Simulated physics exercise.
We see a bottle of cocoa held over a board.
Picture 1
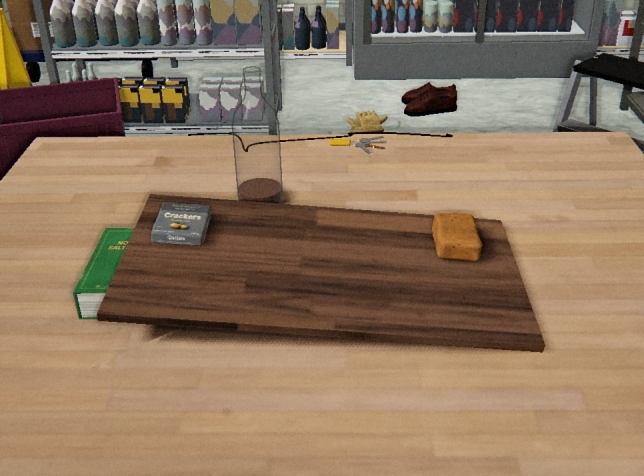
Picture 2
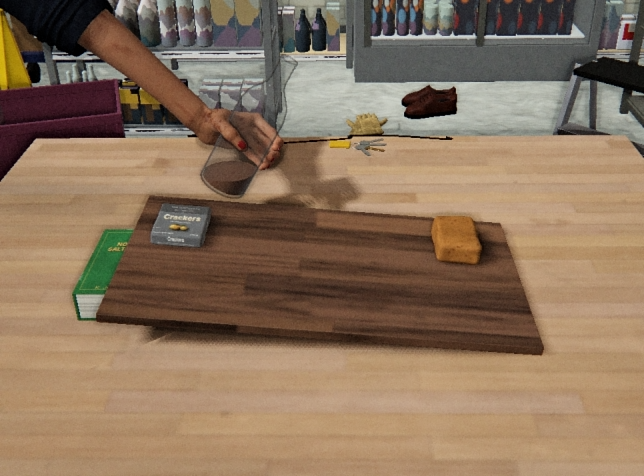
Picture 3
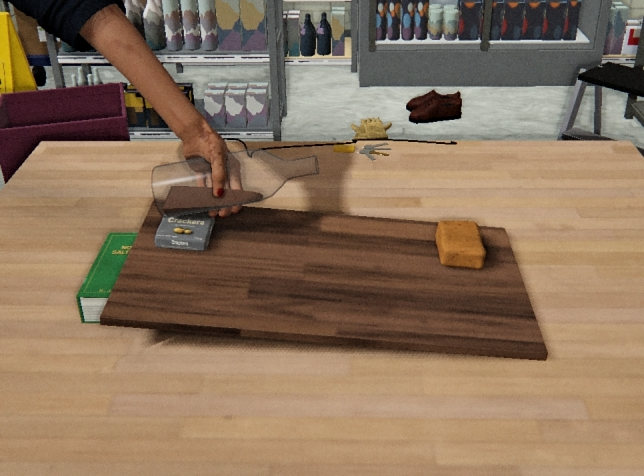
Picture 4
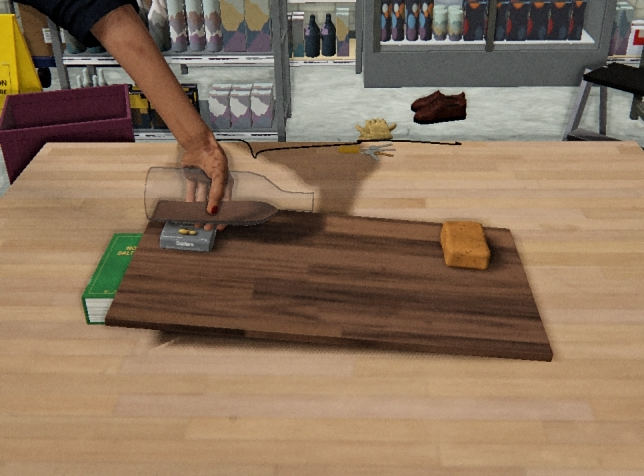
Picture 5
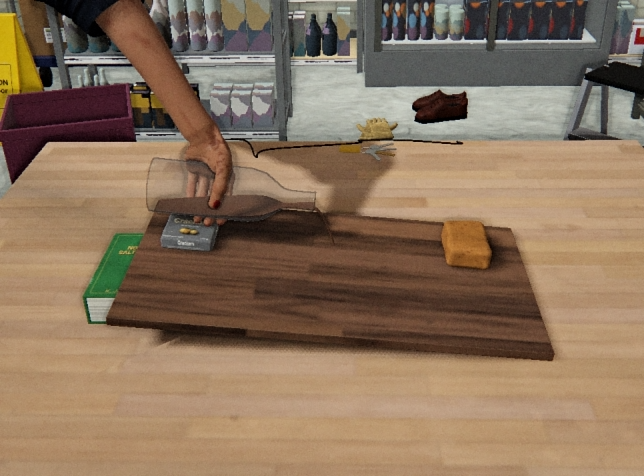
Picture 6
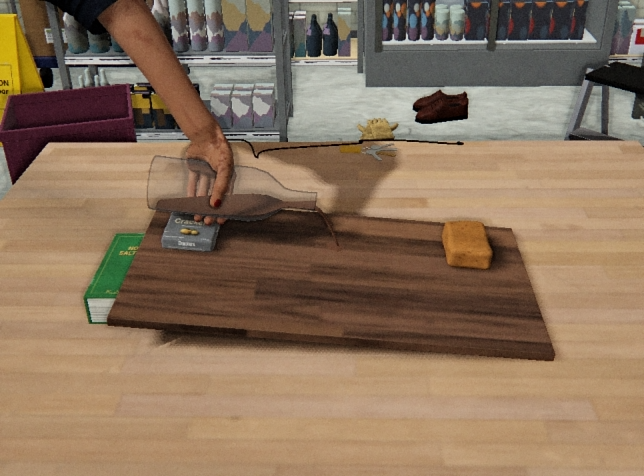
A hand lifted a clear bottle of brown liquid from behind a dark wooden board, tipped it sideways over the small crackers packet, and began pouring a thin stream onto the board's back edge.
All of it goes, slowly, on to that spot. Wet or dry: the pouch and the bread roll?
The pouch escapes; the bread roll is reached.
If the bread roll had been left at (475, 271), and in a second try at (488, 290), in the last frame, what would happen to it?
One: It ends up in the puddle. Two: It stays dry.
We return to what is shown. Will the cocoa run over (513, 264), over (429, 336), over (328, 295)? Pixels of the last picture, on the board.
First not reached, second dry, third untouched.
Soon after, it runs down to the right; the pouch is dry; the bread roll is wet.
Later, it runs down to the right and off the end; the pouch is dry; the bread roll is wet.
In the end, it runs down to the right and off the end; the pouch is dry; the bread roll is wet.
